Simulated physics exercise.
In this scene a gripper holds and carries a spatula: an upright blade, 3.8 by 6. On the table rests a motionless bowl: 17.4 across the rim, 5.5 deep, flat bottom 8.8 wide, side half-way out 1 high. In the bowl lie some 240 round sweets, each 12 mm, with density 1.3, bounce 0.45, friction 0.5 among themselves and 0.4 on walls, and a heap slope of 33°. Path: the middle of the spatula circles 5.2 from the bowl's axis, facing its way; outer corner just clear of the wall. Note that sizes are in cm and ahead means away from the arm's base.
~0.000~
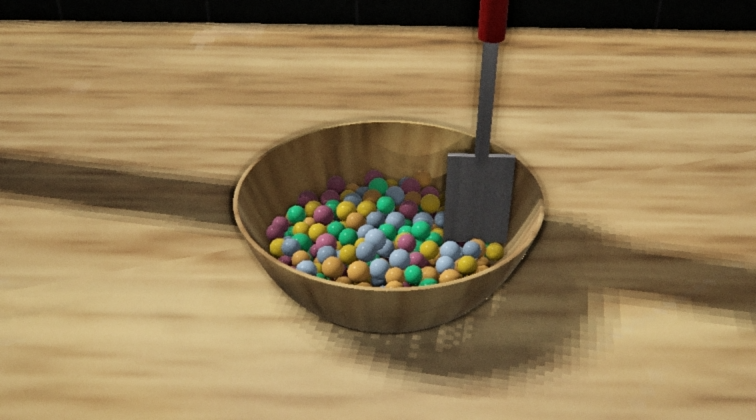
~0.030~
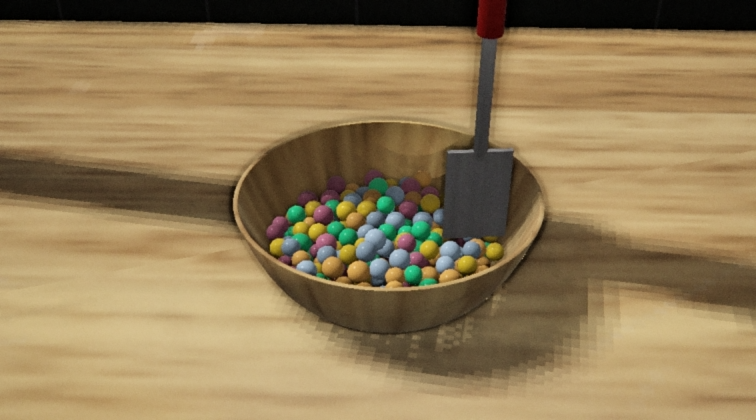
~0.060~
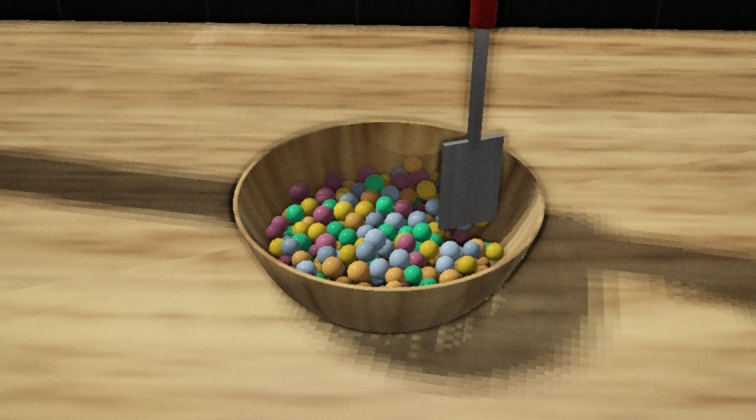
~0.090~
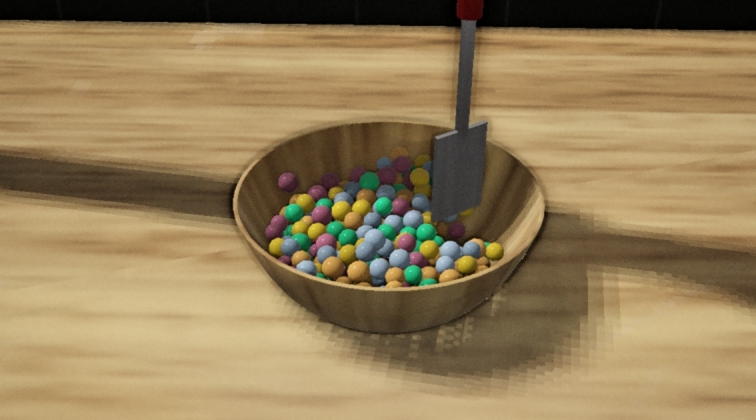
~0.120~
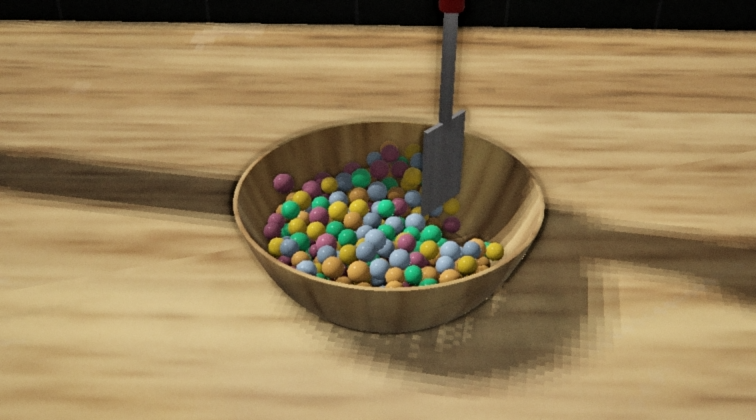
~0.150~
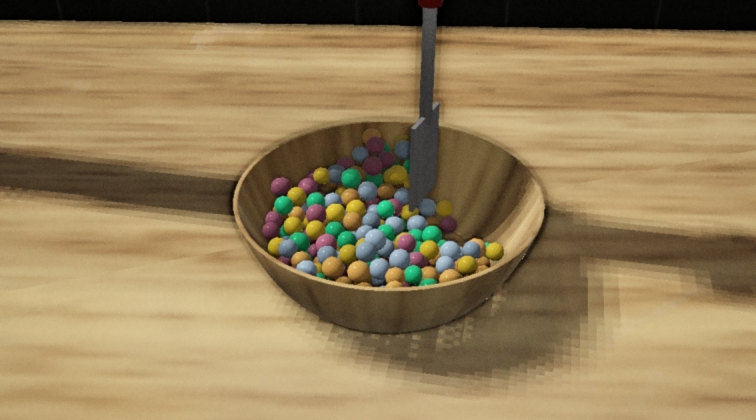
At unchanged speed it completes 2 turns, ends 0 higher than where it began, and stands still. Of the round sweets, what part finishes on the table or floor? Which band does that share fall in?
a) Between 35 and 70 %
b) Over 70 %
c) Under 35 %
c.
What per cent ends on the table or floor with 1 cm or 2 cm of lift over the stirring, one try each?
That gives about 20 per cent and 10 per cent, in order.
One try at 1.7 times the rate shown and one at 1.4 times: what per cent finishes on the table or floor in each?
I'd expect near 45 per cent, then near 35 per cent.
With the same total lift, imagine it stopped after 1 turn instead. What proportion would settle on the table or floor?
Roughly 15 percent would end up there.
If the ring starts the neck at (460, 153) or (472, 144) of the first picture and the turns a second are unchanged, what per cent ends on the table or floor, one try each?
Around 20 per cent on the first try, around 25 per cent on the second.
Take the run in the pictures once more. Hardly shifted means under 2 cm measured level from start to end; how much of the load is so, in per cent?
Around 5 in a hundred.
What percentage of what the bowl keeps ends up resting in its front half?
35 %.
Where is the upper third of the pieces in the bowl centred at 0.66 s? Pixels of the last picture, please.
I'd point to somewhere close to (489, 224).
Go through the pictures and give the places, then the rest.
Spatula neck at (484, 132), 0° round; upper third of the load around (376, 233), from x 275 to 495, top at y 180; 244 in the bowl, in the first frame.
Spatula neck at (482, 127), 6° round; upper third of the load around (376, 233), from x 275 to 495, top at y 180, in the second frame.
Spatula neck at (476, 116), 20° round; upper third of the load around (380, 231), from x 275 to 495, top at y 165, in the third frame.
Spatula neck at (463, 106), 35° round; upper third of the load around (376, 221), from x 275 to 495, top at y 155, in the fourth frame.
Spatula neck at (447, 98), 50° round; upper third of the load around (372, 217), from x 275 to 495, top at y 150, in the fifth frame.
Spatula neck at (427, 93), 65° round; upper third of the load around (366, 211), from x 270 to 495, top at y 135; 244 in the bowl, in the sixth frame.
By 0.66 s, 323° round, highest piece 7 above the table; 215 in the bowl, 28 on the table or floor, 1 in flight or on the tool.
By 1.17 s, 221° round, highest piece 7 above the table; 195 in the bowl, 48 on the table or floor, 1 in flight or on the tool.
By 1.63 s, 0° round, highest piece 6 above the table; 187 in the bowl, 56 on the table or floor, 1 in flight or on the tool.
By 2.33 s, 0° round, highest piece 5 above the table; 187 in the bowl, 57 on the table or floor.
Final count, 187 in the bowl, 57 on the table or floor. That is 23 % on the table or floor.
